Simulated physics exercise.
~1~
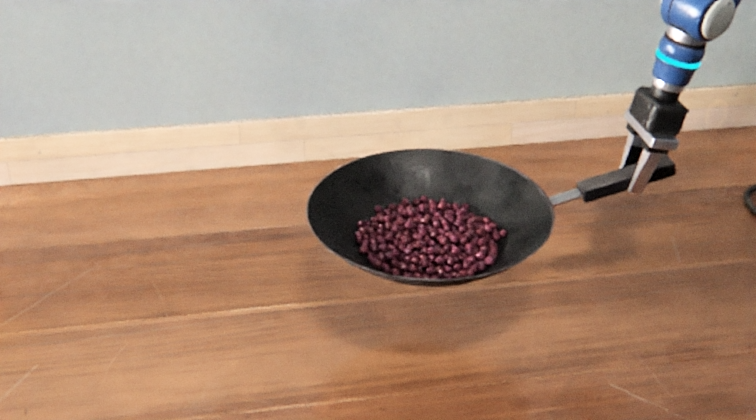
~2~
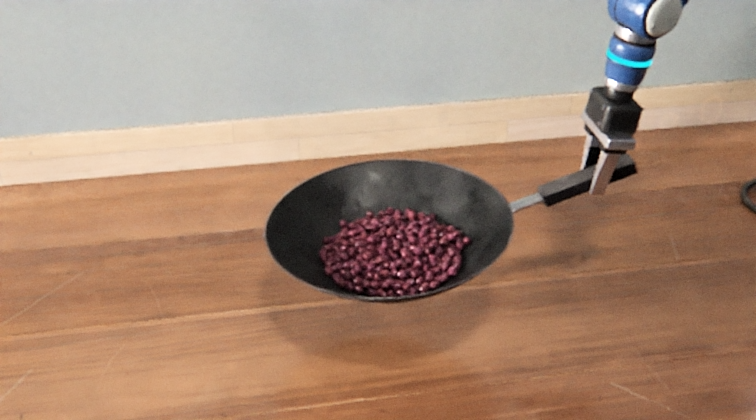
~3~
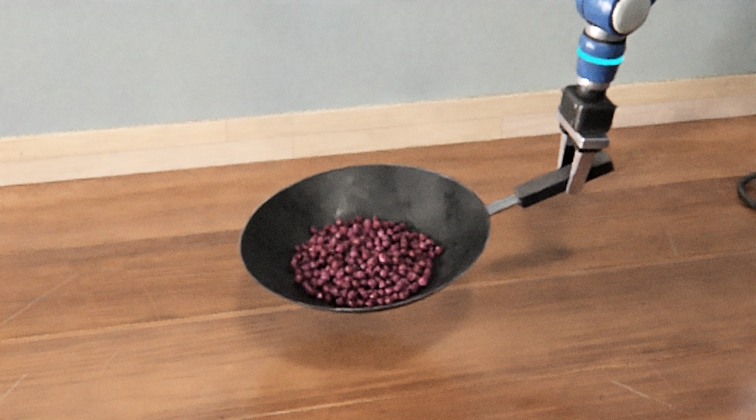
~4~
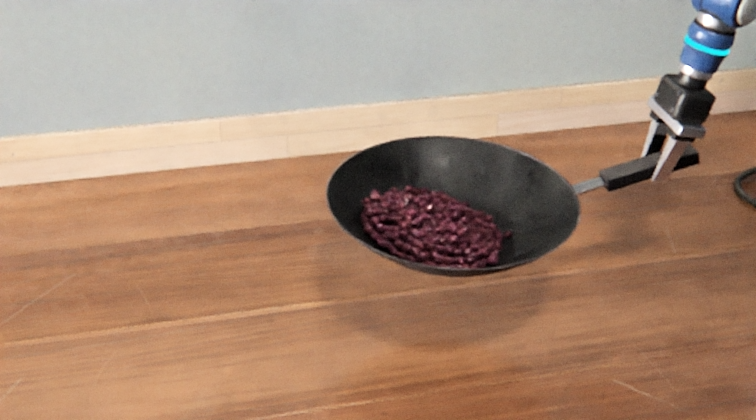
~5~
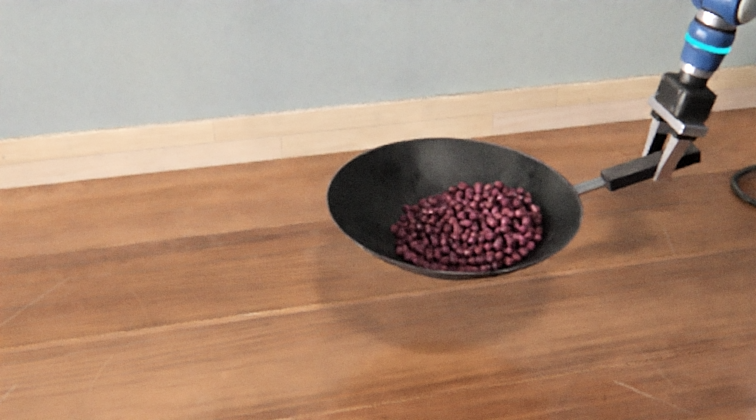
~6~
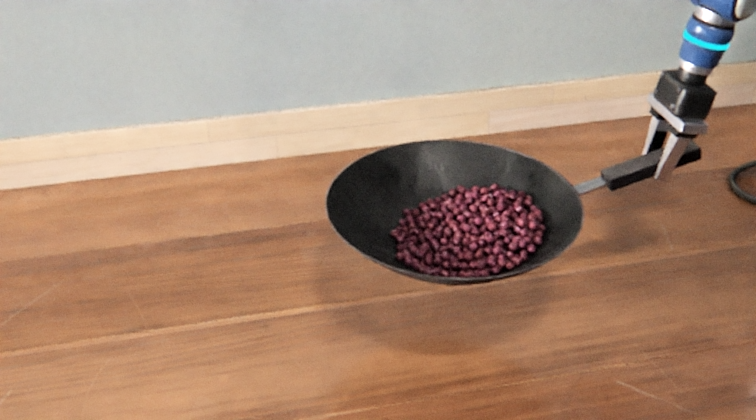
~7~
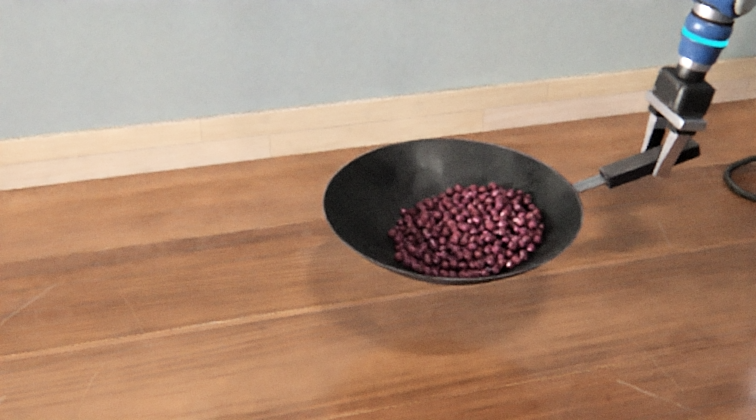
A blue and black robot arm at the upper right grips the handle of a dark wok holding a heap of shiny, dark red bean-like beads. The wok hangs just above a brown wooden floor, before a pale skirting board and a grey-blue wall, seen from slightly above. The arm first carries the wok left and slightly down, keeping it upright. It then swings back to the right and up, and the beads smear toward the wok's left side. They slide back rightward and settle in a heap as the wok comes to rest, with none spilled.
